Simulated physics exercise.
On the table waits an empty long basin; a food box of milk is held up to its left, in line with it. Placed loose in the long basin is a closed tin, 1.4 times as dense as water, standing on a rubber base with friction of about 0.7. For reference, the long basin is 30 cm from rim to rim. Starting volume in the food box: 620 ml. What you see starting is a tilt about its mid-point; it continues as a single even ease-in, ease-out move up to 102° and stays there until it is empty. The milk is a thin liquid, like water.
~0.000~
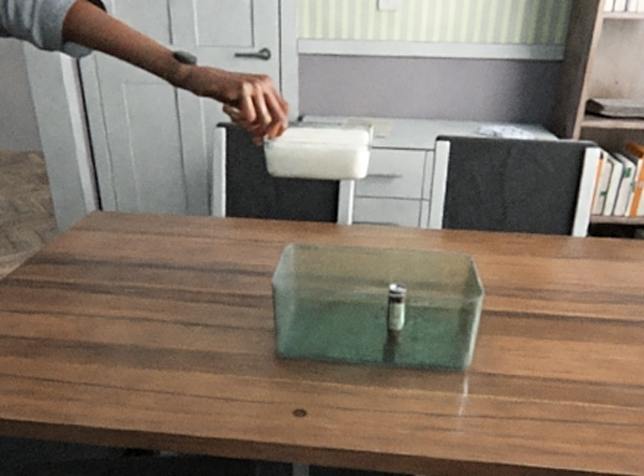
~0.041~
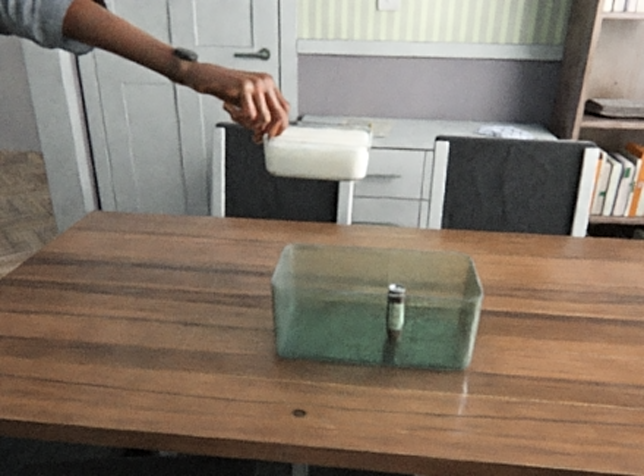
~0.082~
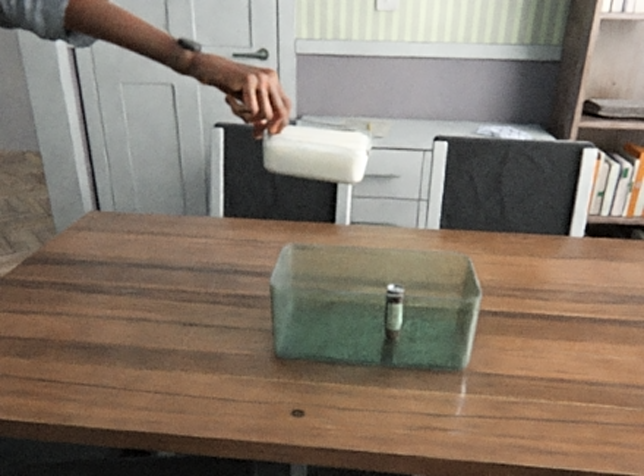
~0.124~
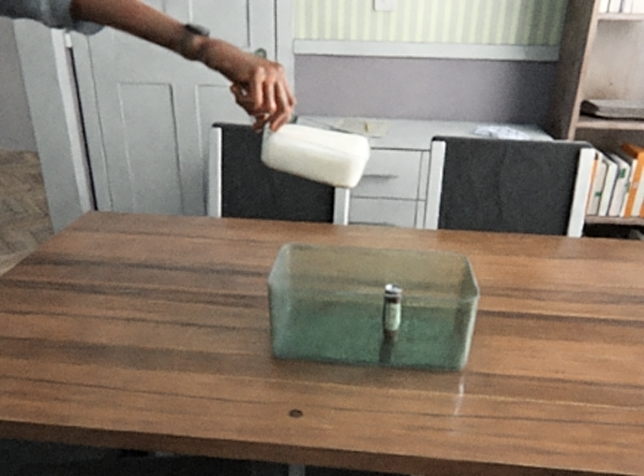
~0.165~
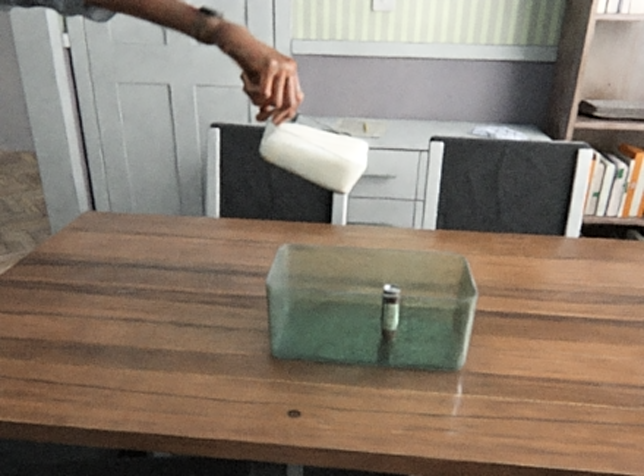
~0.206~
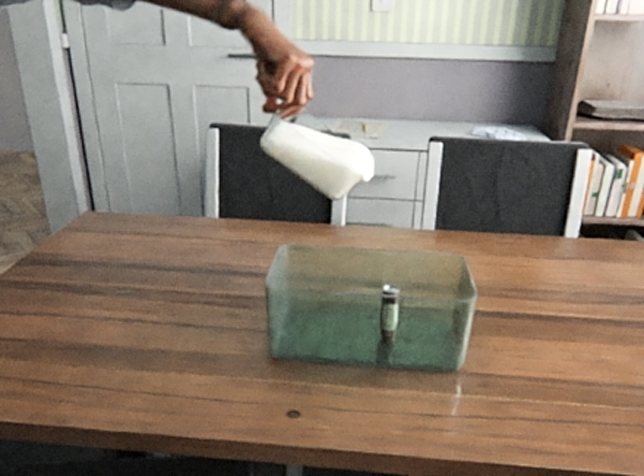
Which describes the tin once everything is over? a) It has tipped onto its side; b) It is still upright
It is still upright (b).
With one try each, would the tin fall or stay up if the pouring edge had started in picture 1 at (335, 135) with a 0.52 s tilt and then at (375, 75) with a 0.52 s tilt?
Trial 1 - tin tips; trial 2 - tin stays standing.
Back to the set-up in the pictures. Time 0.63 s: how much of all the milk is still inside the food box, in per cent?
Close to 1 percent of the total.
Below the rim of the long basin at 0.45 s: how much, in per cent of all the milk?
Near 34 in a hundred.
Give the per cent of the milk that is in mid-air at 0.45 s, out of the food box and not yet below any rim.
Some 60 % is the figure.
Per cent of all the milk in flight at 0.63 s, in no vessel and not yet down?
7 in a hundred, give or take.
By 0.45 s the tilt is 98° and 6 per cent is still to pour; the tin stands where it began.
By 0.63 s the tilt is 102° and 1 per cent is still to pour; the tin stands where it began.
By 0.82 s the tilt is 102° and 0 per cent is still to pour; the tin stands where it began.
By 1.02 s the tilt is 102° and 0 per cent is still to pour; the tin stands where it began.
At rest the tin stands where it began.
